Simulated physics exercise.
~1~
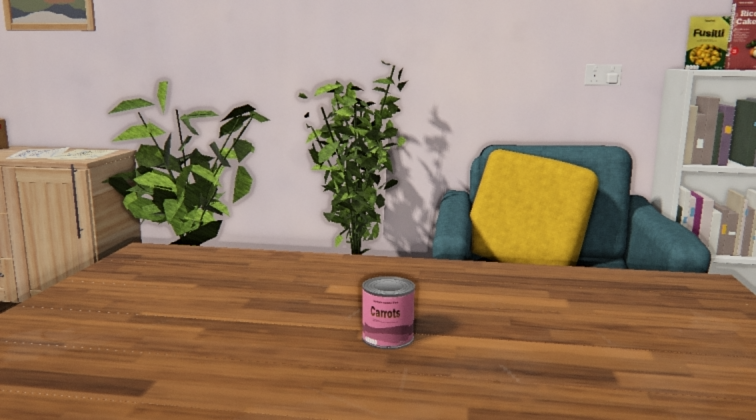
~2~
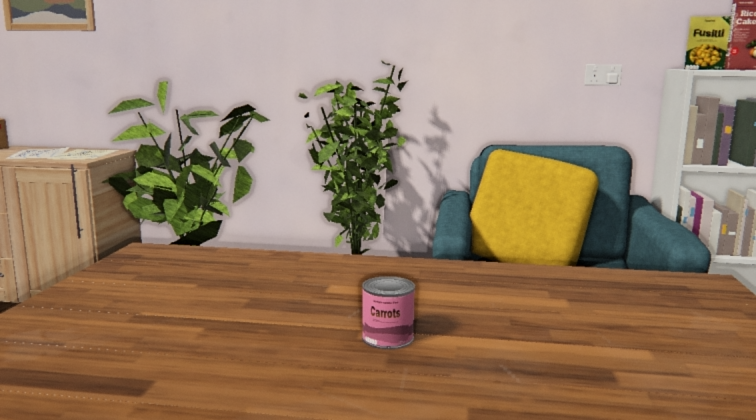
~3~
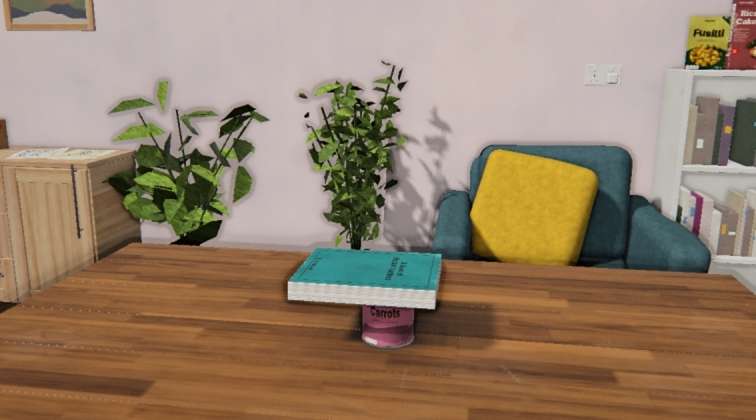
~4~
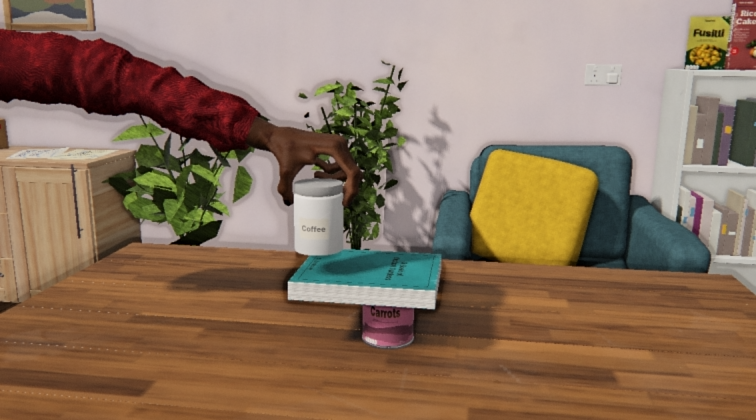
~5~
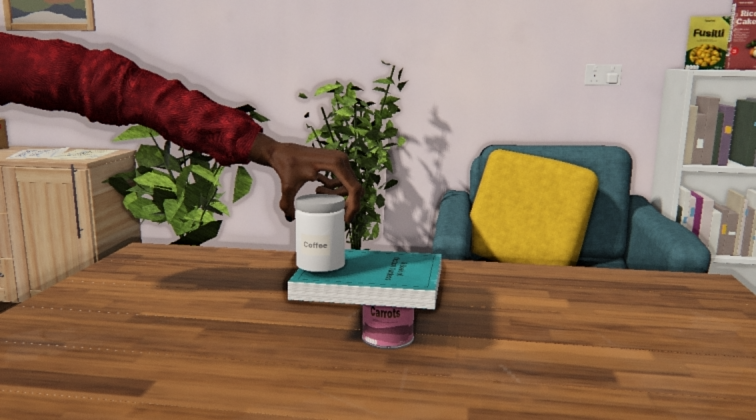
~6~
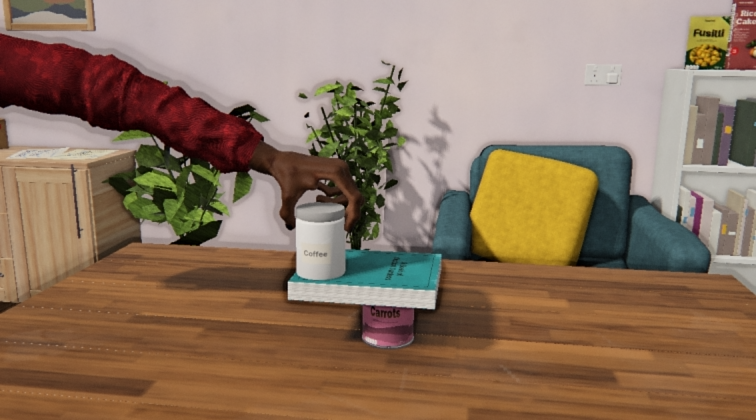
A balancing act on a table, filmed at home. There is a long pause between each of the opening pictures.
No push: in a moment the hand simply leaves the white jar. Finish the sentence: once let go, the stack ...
Once let go, the stack falls apart.
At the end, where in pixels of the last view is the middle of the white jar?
I'd say around (282, 286) in the last view.
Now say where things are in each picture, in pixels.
In the first picture, the last thing is not in view yet.
In the second picture, the last thing is not in view yet.
In the third picture, the last thing is not in view yet; turquoise book (370, 276).
The fourth picture shows coming down; white jar (319, 216); turquoise book (370, 276).
The fifth picture shows coming down; white jar (321, 231); turquoise book (370, 276).
The sixth picture shows set down, still held; white jar (321, 240); turquoise book (370, 276).
Then, 0.30 s later than the last frame, white jar now fallen; turquoise book tilted by 41°.
Then, 0.50 s later than the last frame, turquoise book tilted by 72°.
Then, 1.20 s later than the last frame, turquoise book tilted by 55°.
When it is over, fallen, white jar; lying over in the stack, turquoise book; pink tin as before. End places, in pixels of the last picture, white jar near (282, 286). The stack loses its balance.
